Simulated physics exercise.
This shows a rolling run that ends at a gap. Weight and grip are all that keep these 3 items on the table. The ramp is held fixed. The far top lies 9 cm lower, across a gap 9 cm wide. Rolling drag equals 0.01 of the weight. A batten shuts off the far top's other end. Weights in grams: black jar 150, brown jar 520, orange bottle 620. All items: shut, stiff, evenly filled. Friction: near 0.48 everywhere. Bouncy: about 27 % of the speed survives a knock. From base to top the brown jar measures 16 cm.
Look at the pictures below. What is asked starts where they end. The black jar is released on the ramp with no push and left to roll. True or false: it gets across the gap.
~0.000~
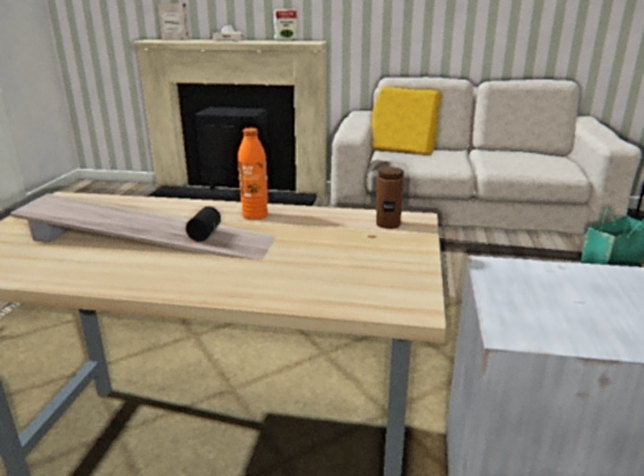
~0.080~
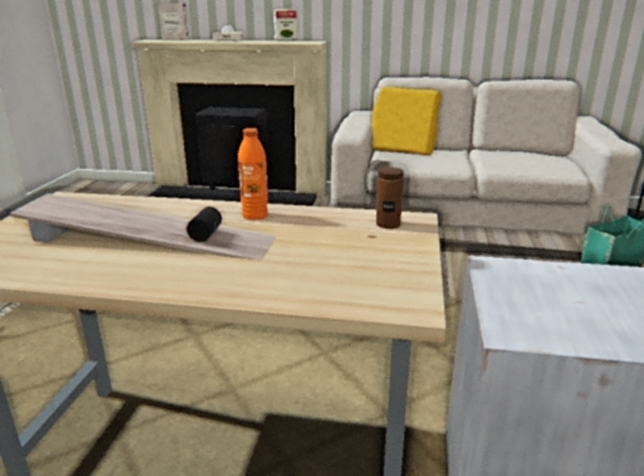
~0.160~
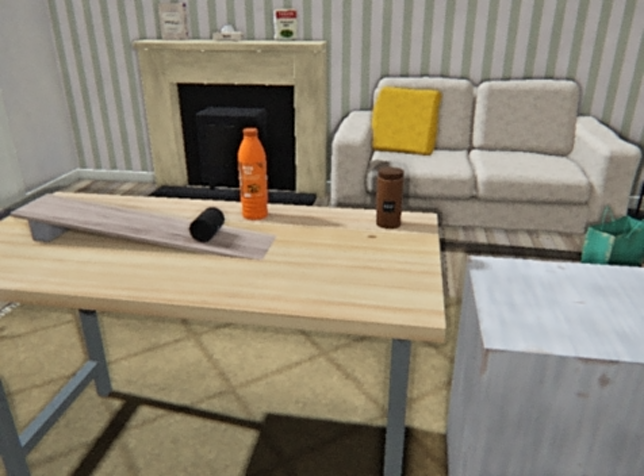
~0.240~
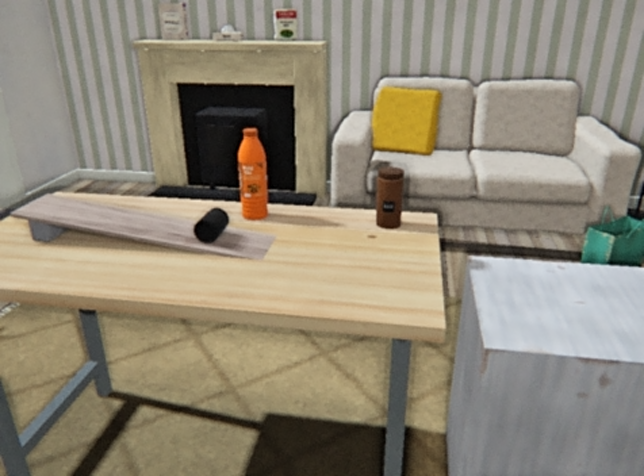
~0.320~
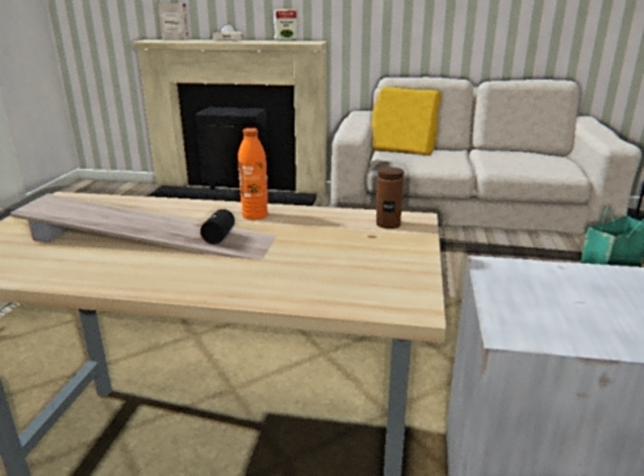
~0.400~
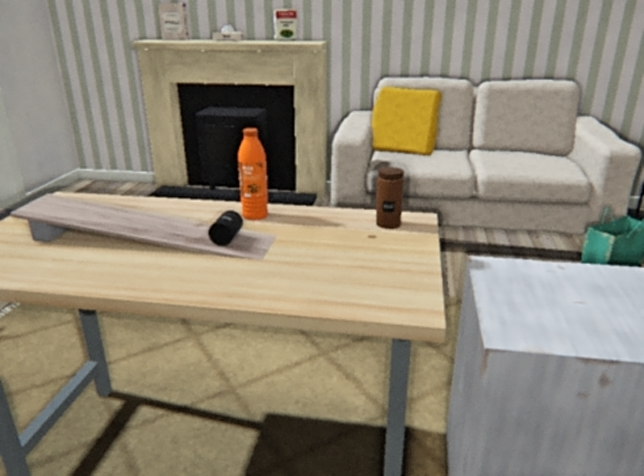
False.
After 1.20 s, 17 cm of run left; black jar near (369, 242).
After 1.90 s, down in the gap; black jar near (424, 328).
By the end (2.3 s), down in the gap; the bystanders in place, give or take 8 cm.
